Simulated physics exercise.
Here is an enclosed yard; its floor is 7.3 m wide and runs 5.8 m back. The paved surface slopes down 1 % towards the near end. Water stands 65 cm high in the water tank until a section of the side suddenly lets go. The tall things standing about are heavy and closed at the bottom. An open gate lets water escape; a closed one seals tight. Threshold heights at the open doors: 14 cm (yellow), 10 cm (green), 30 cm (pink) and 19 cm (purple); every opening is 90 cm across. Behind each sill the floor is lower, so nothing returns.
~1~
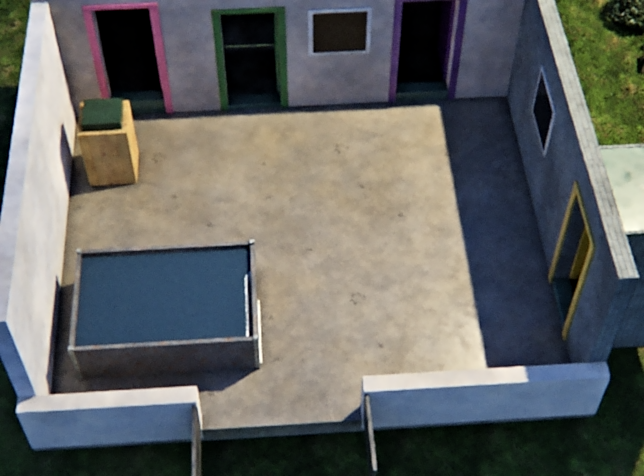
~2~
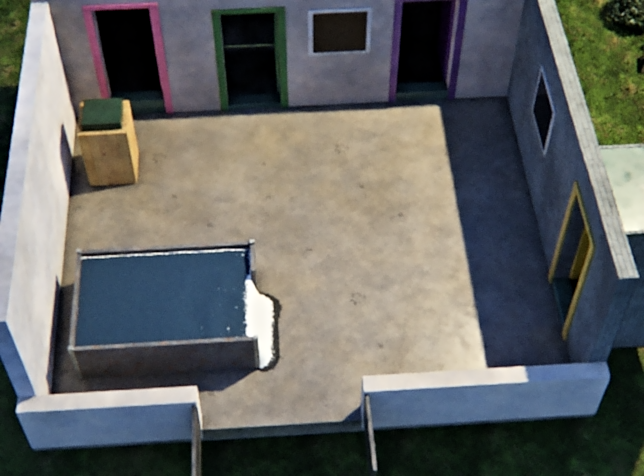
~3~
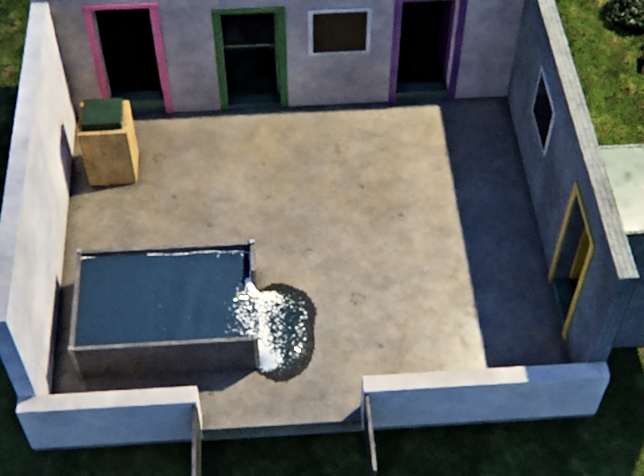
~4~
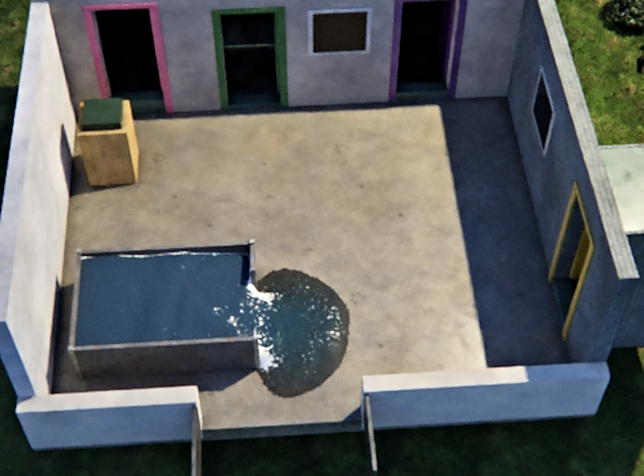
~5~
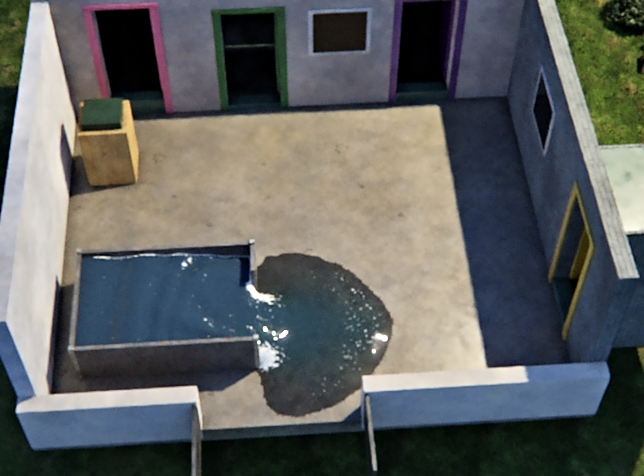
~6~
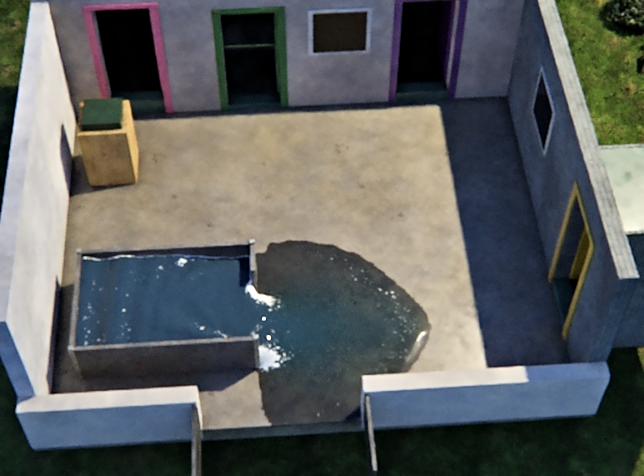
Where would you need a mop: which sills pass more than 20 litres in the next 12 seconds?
Within that time: At the yellow door it goes over the limit; at the green door it keeps below the limit; at the pink door it keeps below the limit; at the purple door it does not reach the limit.
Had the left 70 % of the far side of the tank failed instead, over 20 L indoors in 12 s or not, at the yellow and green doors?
Against that limit: Yellow under, green past it.
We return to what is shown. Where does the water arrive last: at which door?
Last comes the pink one.
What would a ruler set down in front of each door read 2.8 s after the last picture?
In cm: Yellow 23, green 0, pink 0, purple 0.
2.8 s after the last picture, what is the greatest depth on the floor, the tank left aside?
Roughly 28 cm.
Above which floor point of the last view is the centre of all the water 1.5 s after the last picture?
Around (291, 325).
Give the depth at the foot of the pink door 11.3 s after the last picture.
Roughly 6.5 cm deep.
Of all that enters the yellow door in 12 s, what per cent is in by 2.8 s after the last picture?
Some 65 per cent by then.
Then, 0.7 s after the last picture water covers 30 % of the floor and is deepest (34 cm) near (269, 343); yellow door 7 cm at the sill, 0 L in, green door not reached, pink door not reached, purple door not reached.
Then, 1.5 s after the last picture water covers 35 % of the floor and is deepest (38 cm) near (566, 380); yellow door 21 cm at the sill, 3 L in, green door not reached, pink door not reached, purple door not reached.
Then, 2.8 s after the last picture water covers 40 % of the floor and is deepest (28 cm) near (543, 393); yellow door 23 cm at the sill, 46 L in, green door not reached, pink door not reached, purple door not reached.
Then, 6.3 s after the last picture water covers 65 % of the floor and is deepest (14 cm) near (555, 392); yellow door 11 cm at the sill, 71 L in, green door 5 cm at the sill, 0 L in, pink door not reached, purple door 11 cm at the sill, 0 L in.
Then, 11.3 s after the last picture water covers 90 % of the floor and is deepest (10 cm) near (87, 272); yellow door 6 cm at the sill, 72 L in, green door 3 cm at the sill, 0 L in, pink door 7 cm at the sill, 0 L in, purple door 5 cm at the sill, 0 L in.
